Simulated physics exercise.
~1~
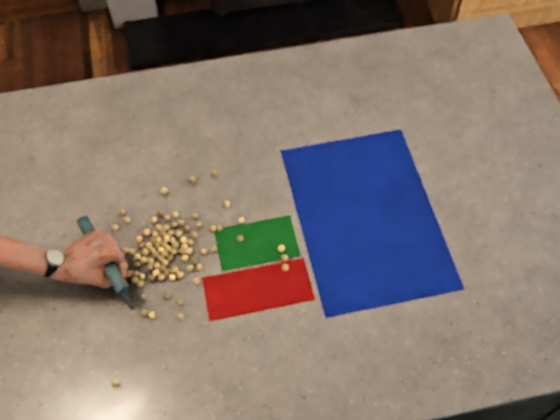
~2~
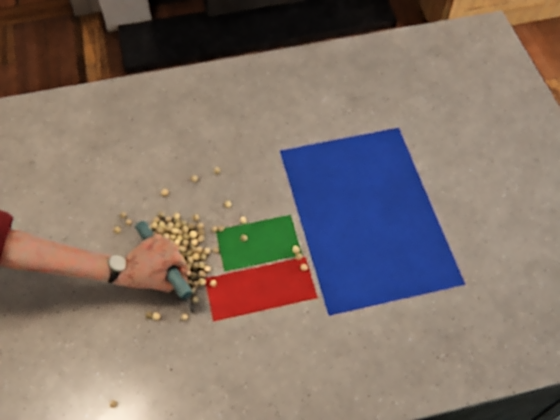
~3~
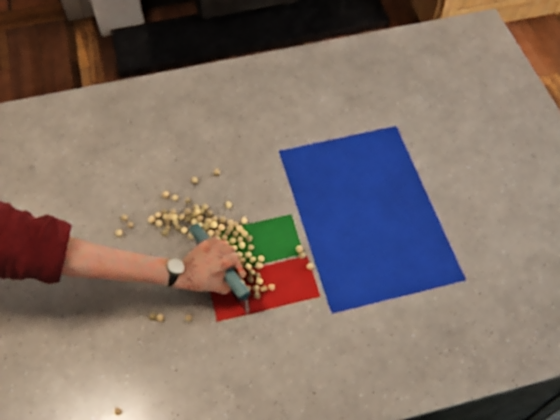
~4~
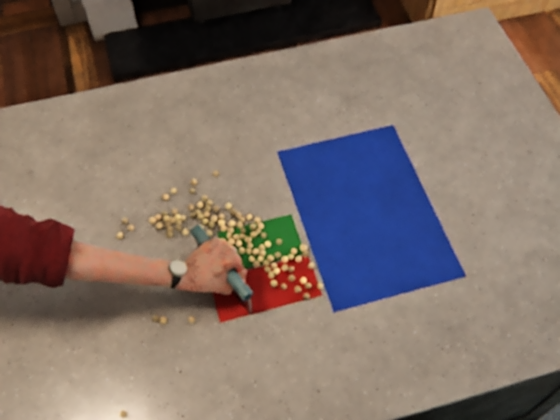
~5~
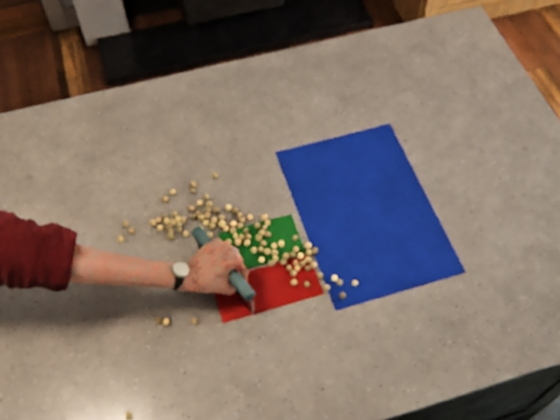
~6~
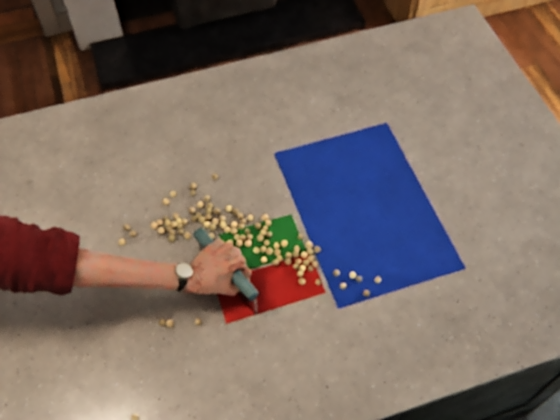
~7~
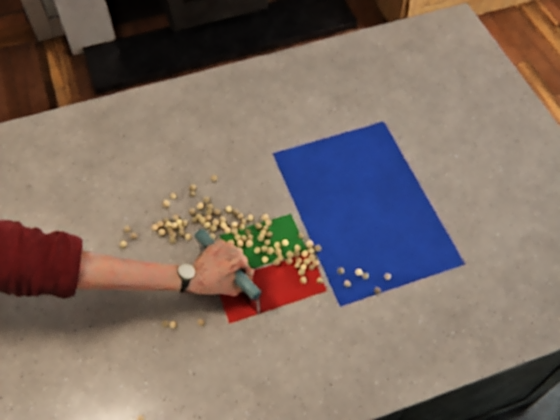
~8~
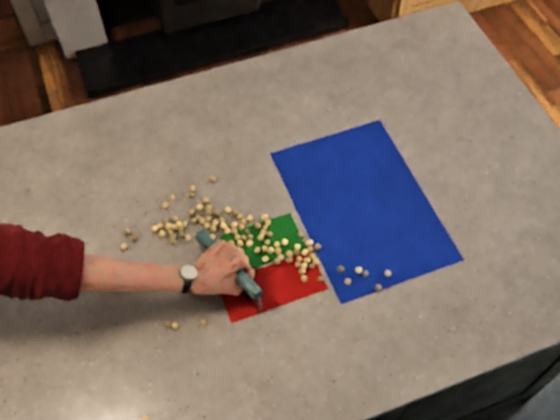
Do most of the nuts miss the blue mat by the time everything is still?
Yes, only a handful of nuts come to rest on the blue mat. The green mat ends up with a clearly larger share than either the red or the blue one, and many nuts stay on the bare counter.
